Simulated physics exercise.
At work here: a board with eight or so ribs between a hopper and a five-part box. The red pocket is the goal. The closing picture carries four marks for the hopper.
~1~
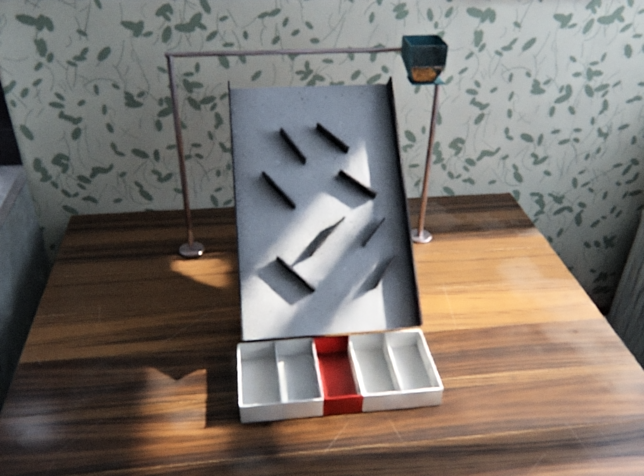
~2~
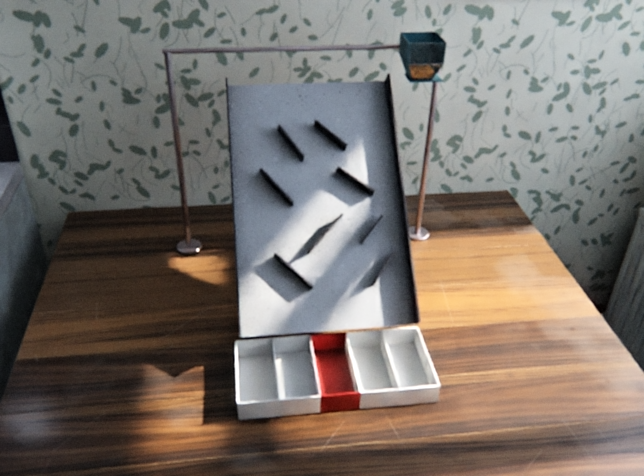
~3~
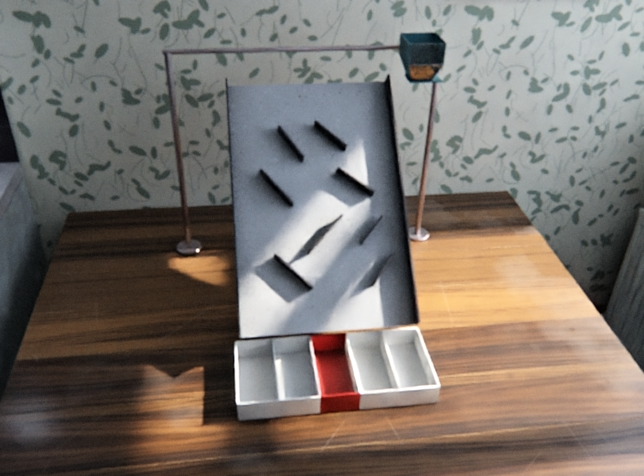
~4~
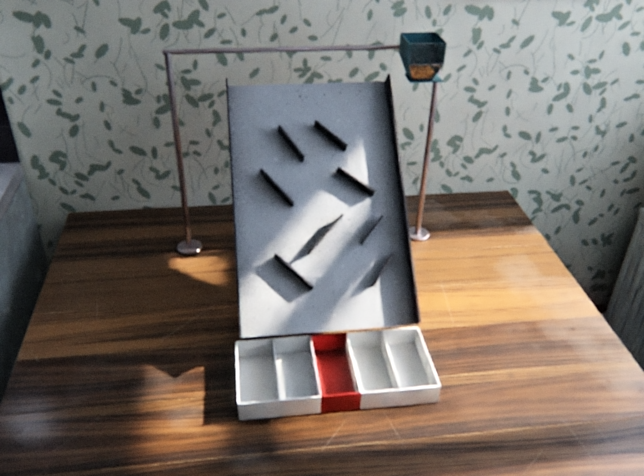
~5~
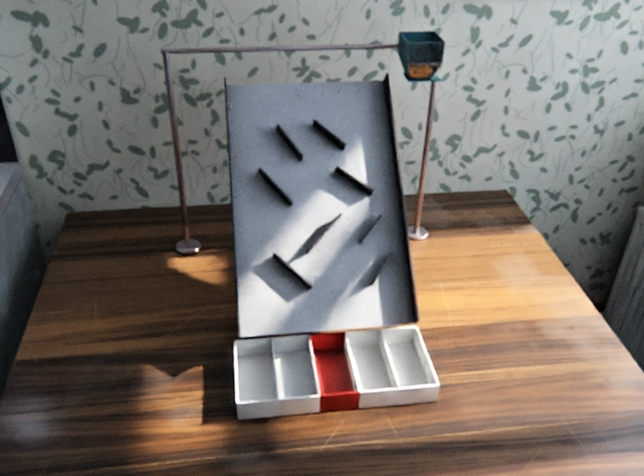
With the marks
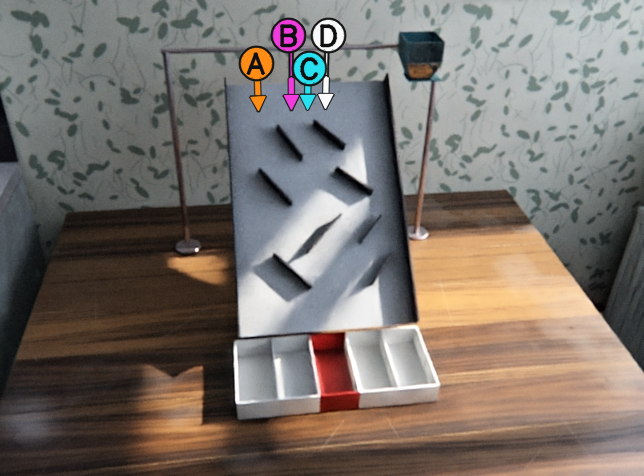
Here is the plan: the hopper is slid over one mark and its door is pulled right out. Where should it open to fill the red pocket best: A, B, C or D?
The best mark is B.
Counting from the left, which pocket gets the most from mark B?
The third from the left.
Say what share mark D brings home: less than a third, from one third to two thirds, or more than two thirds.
Less than a third.
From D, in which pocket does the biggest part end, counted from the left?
The fifth from the left.
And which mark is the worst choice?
That is mark D.
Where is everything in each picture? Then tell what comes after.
The first frame shows hopper (421, 75), roasted chickpeas, door shut.
The second frame shows ribs (279, 125) to (304, 157), (315, 120) to (347, 145), (261, 168) to (293, 202).
The third frame shows ribs (338, 167) to (375, 192), (310, 251) to (342, 214), (363, 242) to (382, 216).
The fourth frame shows ribs (275, 253) to (313, 287), (375, 283) to (395, 252).
The fifth frame shows red pocket (340, 401), number 3 of 5 from the left.
On the marked copy, mark A meets the board at (258, 105); mark B meets the board at (291, 104); mark C meets the board at (307, 104); mark D meets the board at (325, 103).
With A, roughly half in the red pocket, roughly a third in other pockets, about a tenth outside the box.
With B, the larger part in the red pocket, roughly a quarter in other pockets.
With C, roughly half in the red pocket, roughly half in other pockets.
With D, about a tenth in the red pocket, almost all in other pockets.
